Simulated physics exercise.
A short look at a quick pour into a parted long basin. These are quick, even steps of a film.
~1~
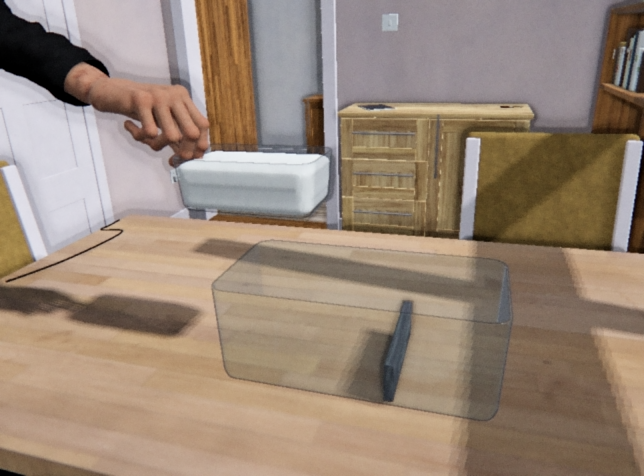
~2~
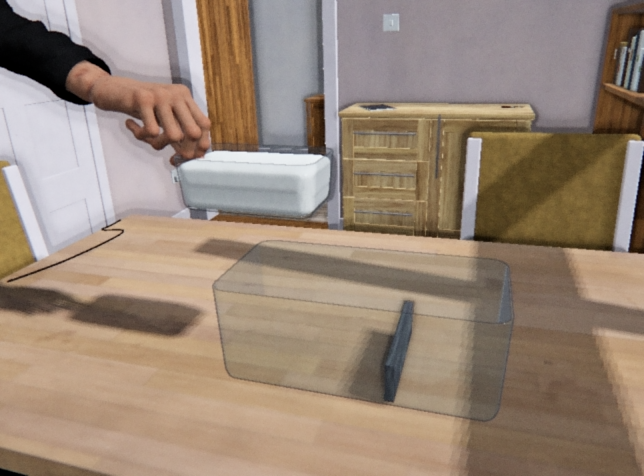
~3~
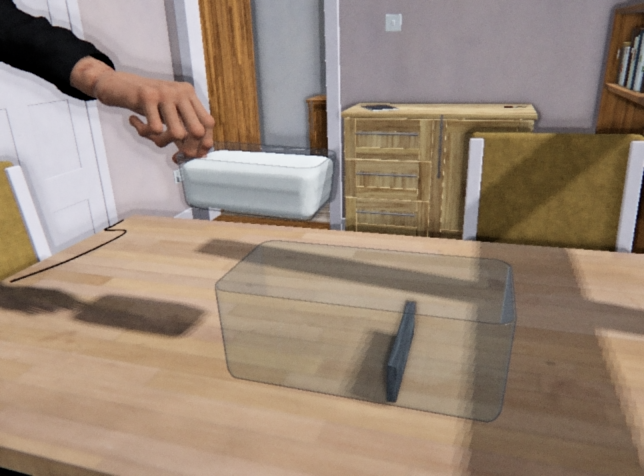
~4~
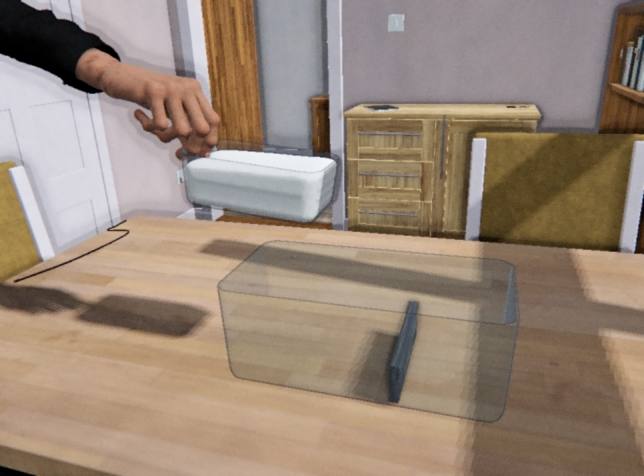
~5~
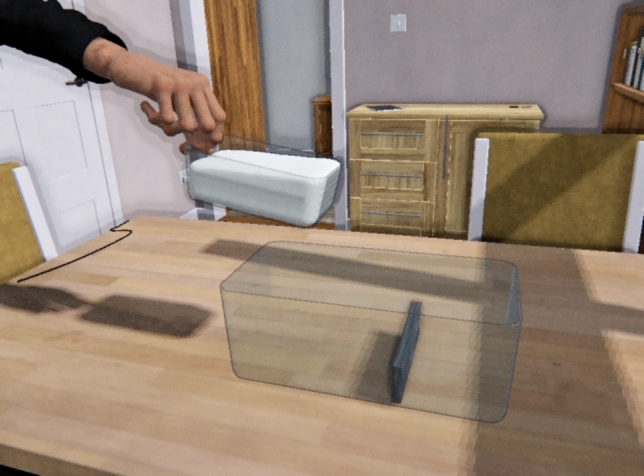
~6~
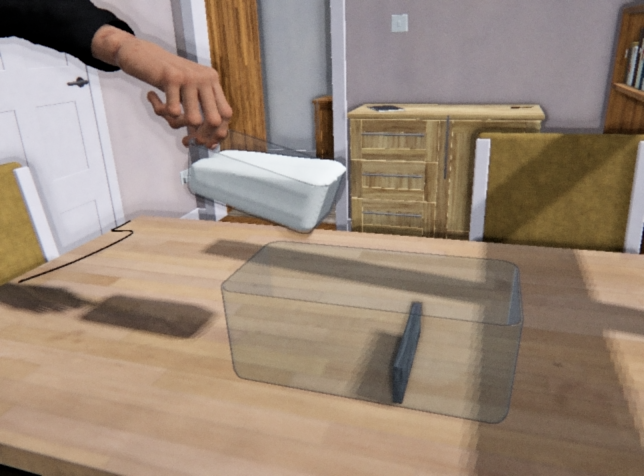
A hand holding a white oblong container gradually tilting it rightward above a wooden table with a clear, divided long basin.
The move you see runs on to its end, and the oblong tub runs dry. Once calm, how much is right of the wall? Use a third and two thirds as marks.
It comes to not even a third.
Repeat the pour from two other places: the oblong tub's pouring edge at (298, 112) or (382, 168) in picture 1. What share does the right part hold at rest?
In turn 5 and 75 in a hundred.
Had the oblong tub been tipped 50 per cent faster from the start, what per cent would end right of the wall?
Some 5 per cent.
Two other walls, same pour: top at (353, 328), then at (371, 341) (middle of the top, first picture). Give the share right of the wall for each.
First some 75, then 60 per cent.
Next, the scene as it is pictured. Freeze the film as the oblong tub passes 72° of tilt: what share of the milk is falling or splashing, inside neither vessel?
Some 30 per cent.
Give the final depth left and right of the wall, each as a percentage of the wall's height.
Left about 40, right about 10.
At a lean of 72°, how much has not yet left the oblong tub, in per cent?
Roughly 20 in a hundred.
A moment on, the oblong tub is tipped part way and 19 per cent is still to pour, 43 is left of the wall and 10 right of it.
Next, the oblong tub is tipped right over and 3 per cent is still to pour, 80 is left of the wall and 12 right of it.
Then the oblong tub is tipped right over and 0 per cent is still to pour, 85 is left of the wall and 12 right of it.
Later the oblong tub is tipped right over and 0 per cent is still to pour, 85 is left of the wall and 13 right of it.
Finally, 85 per cent lies left of the wall, 13 right of it and 3 outside.
